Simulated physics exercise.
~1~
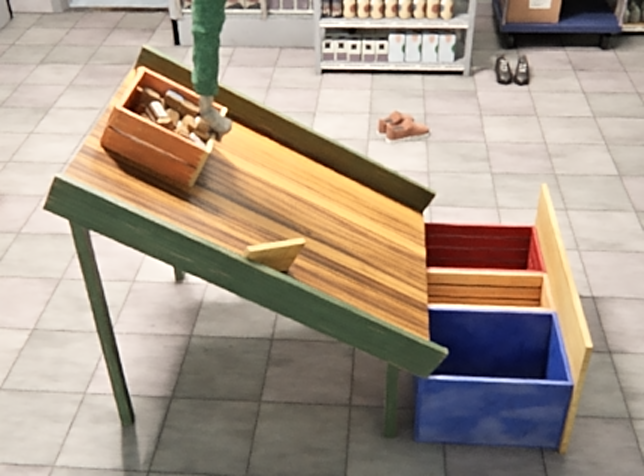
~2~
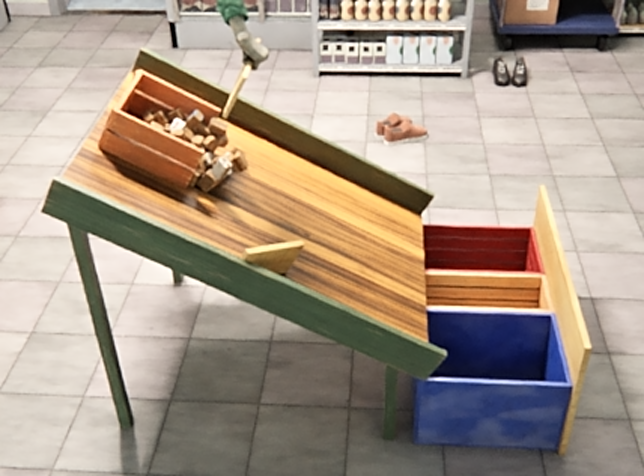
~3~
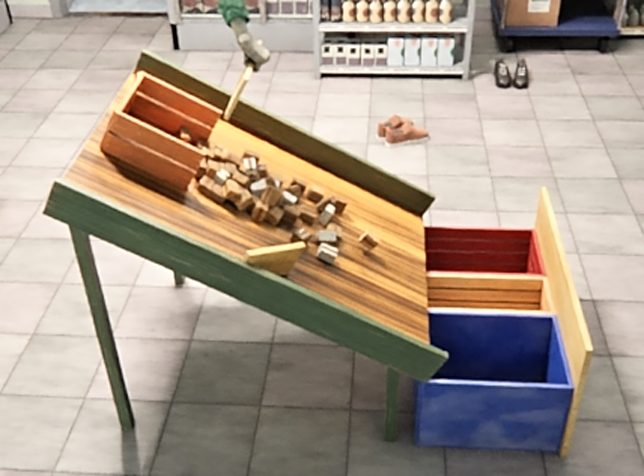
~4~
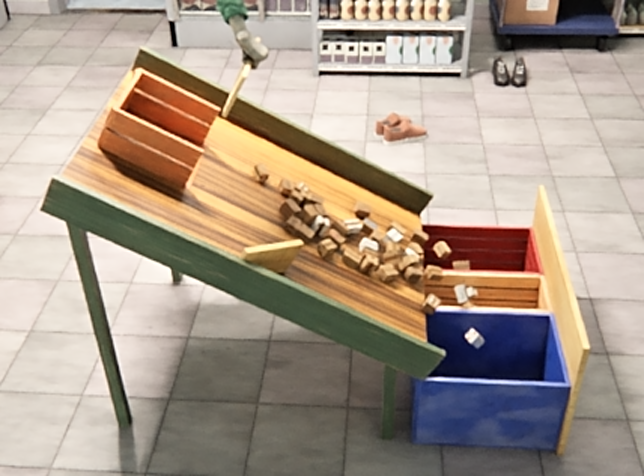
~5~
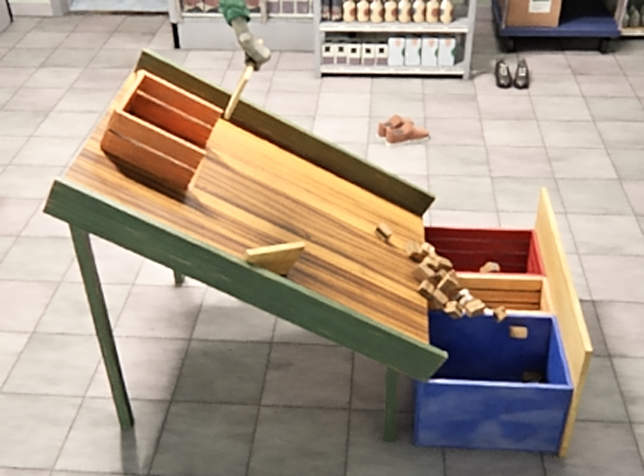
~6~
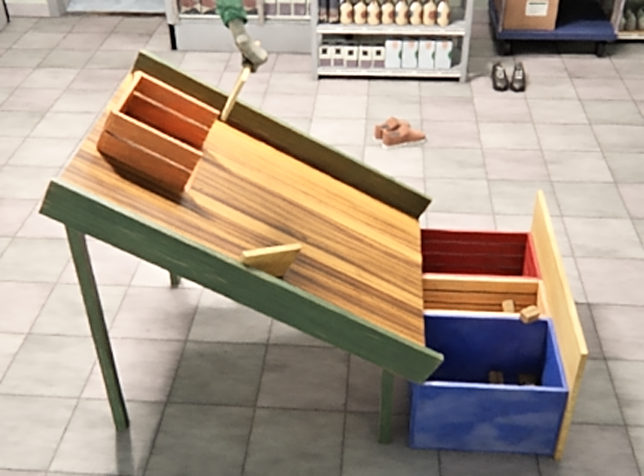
A green-sleeved gloved hand lifts a gate, and blocks slide down the table into bins.
